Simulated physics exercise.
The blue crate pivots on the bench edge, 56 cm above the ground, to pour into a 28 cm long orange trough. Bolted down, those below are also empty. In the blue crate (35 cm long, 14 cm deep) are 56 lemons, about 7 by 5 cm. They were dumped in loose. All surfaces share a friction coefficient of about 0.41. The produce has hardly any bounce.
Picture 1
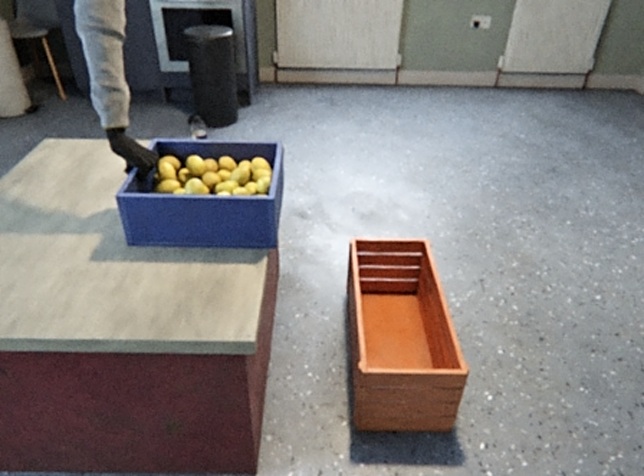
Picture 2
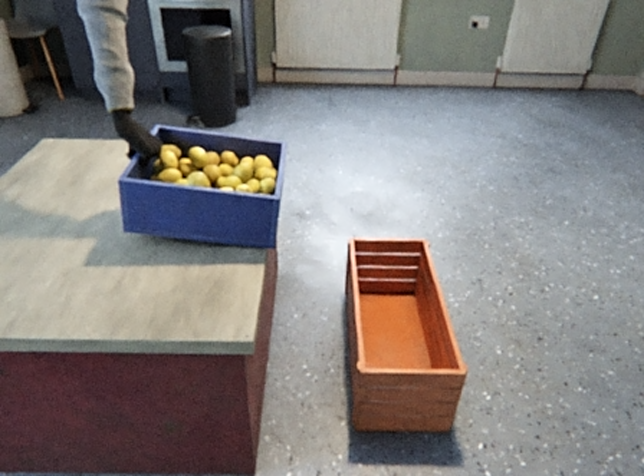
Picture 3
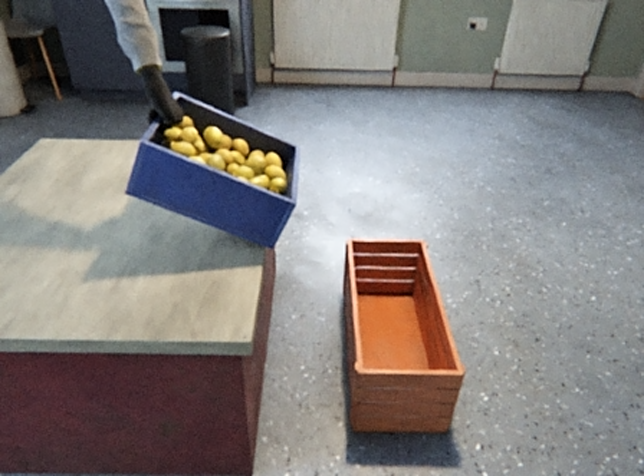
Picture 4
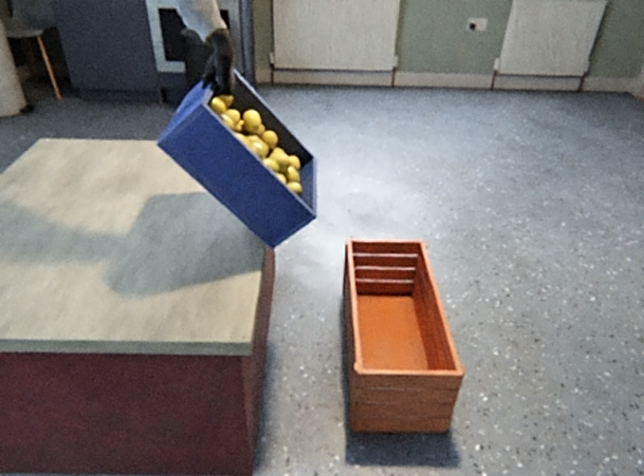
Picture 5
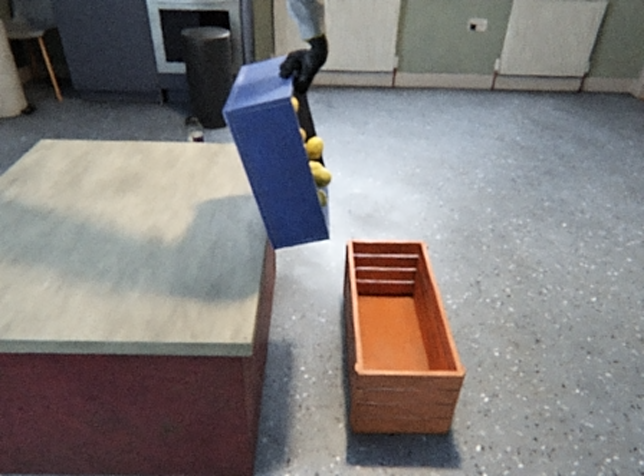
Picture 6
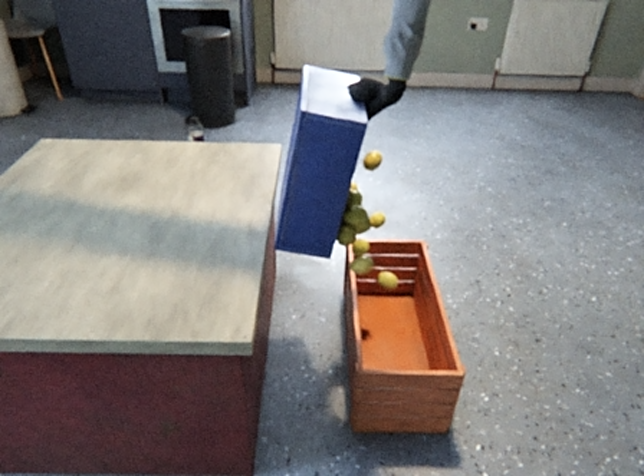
In this clip, a dark-gloved hand tilts a blue crate of lemons rightward from a bench top, swinging it up and over past the edge until several lemons tumble out above an orange wooden trough on the floor.
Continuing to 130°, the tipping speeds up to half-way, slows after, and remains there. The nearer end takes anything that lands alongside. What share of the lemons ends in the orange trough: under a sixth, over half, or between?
The fraction clears half.
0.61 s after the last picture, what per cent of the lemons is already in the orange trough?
Share: About 85 %.
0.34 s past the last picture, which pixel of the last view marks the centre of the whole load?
Near (376, 310) in pixels.
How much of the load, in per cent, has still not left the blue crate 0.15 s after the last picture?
I'd say close to 50 in a hundred.
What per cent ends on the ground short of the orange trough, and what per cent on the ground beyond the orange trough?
It works out to roughly 15 per cent and 0 per cent, in that order.
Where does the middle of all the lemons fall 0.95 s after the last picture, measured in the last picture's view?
Somewhere around (384, 355) in pixels.
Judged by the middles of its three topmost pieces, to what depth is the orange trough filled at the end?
It comes to close to 13 centimetres.
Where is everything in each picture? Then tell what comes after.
In the first picture (places track the rim corner closest to us here), blue crate (121, 194); orange trough (367, 370); tipped 0°; all still inside.
Blue crate (125, 179); tipped 7°, in the second picture.
Blue crate (147, 142); tipped 24°, in the third picture.
Blue crate (206, 106); tipped 48°, in the fourth picture.
Blue crate (292, 101); tipped 75°, in the fifth picture.
Blue crate (367, 128); orange trough (364, 372); tipped 100°; 15 out, the lowest lemon at (388, 281), in the sixth picture.
Then, 0.15 s after the last picture, tilt 115°; 29 still in the blue crate, 11 in the orange trough and 16 in the air.
Then, 0.34 s after the last picture, tilt 127°; 4 still in the blue crate, 31 in the orange trough and 21 in the air.
Then, 0.61 s after the last picture, tilt 130°; 47 in the orange trough, 7 on the ground short of the orange trough and 2 in the air.
Outcome (0.95 s after the last picture), 47 in the orange trough and 9 on the ground short of the orange trough. Asked share, 47 of 56, 84 per cent.
